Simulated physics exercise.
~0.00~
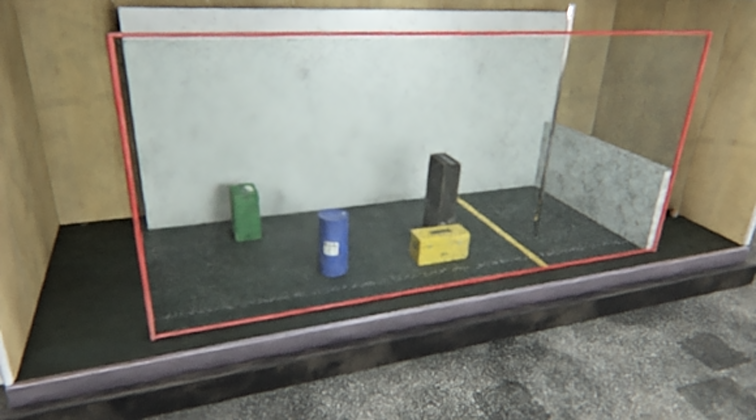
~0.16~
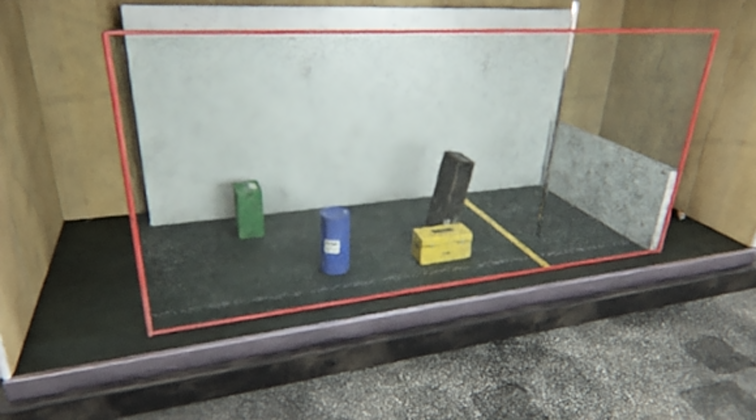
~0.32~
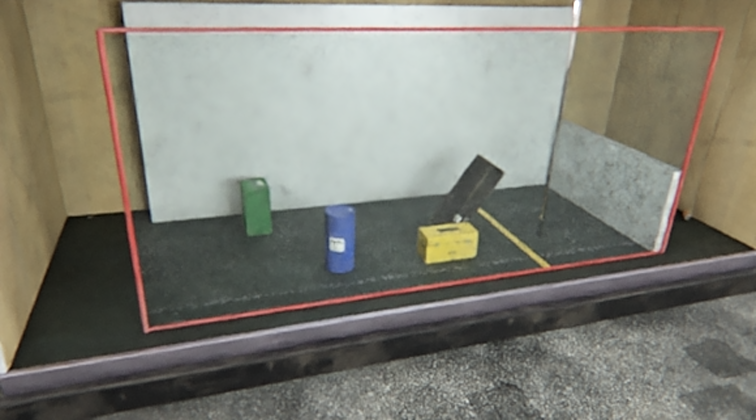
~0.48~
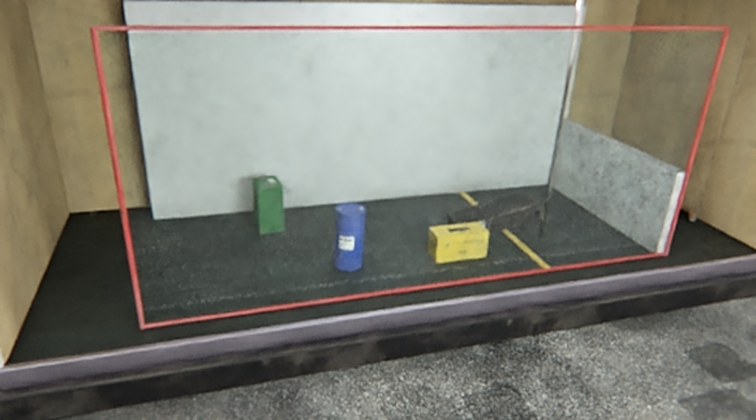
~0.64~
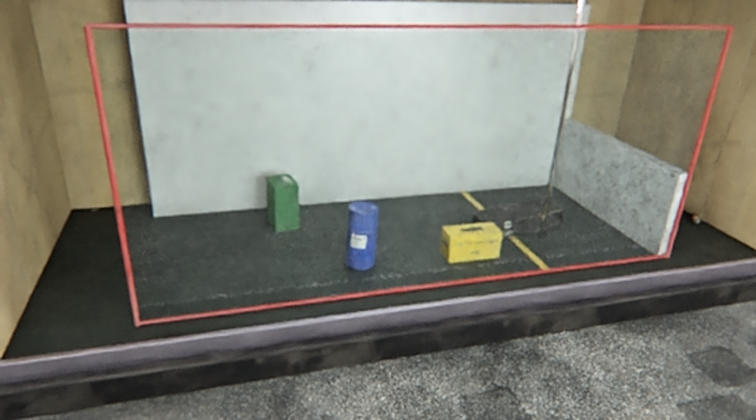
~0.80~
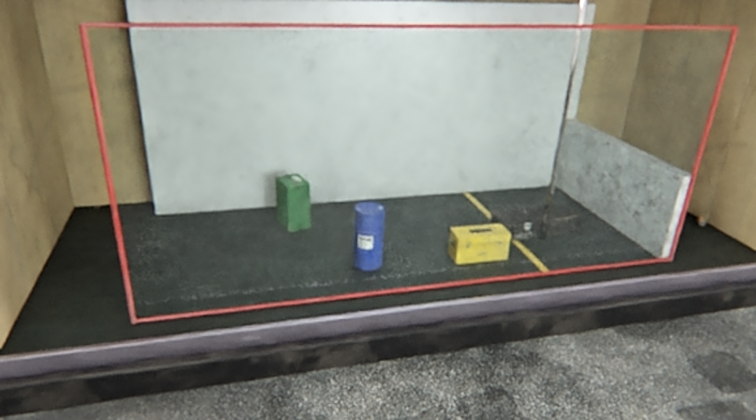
In a walled bay, a black box topples right across a yellow line, the others staying short.
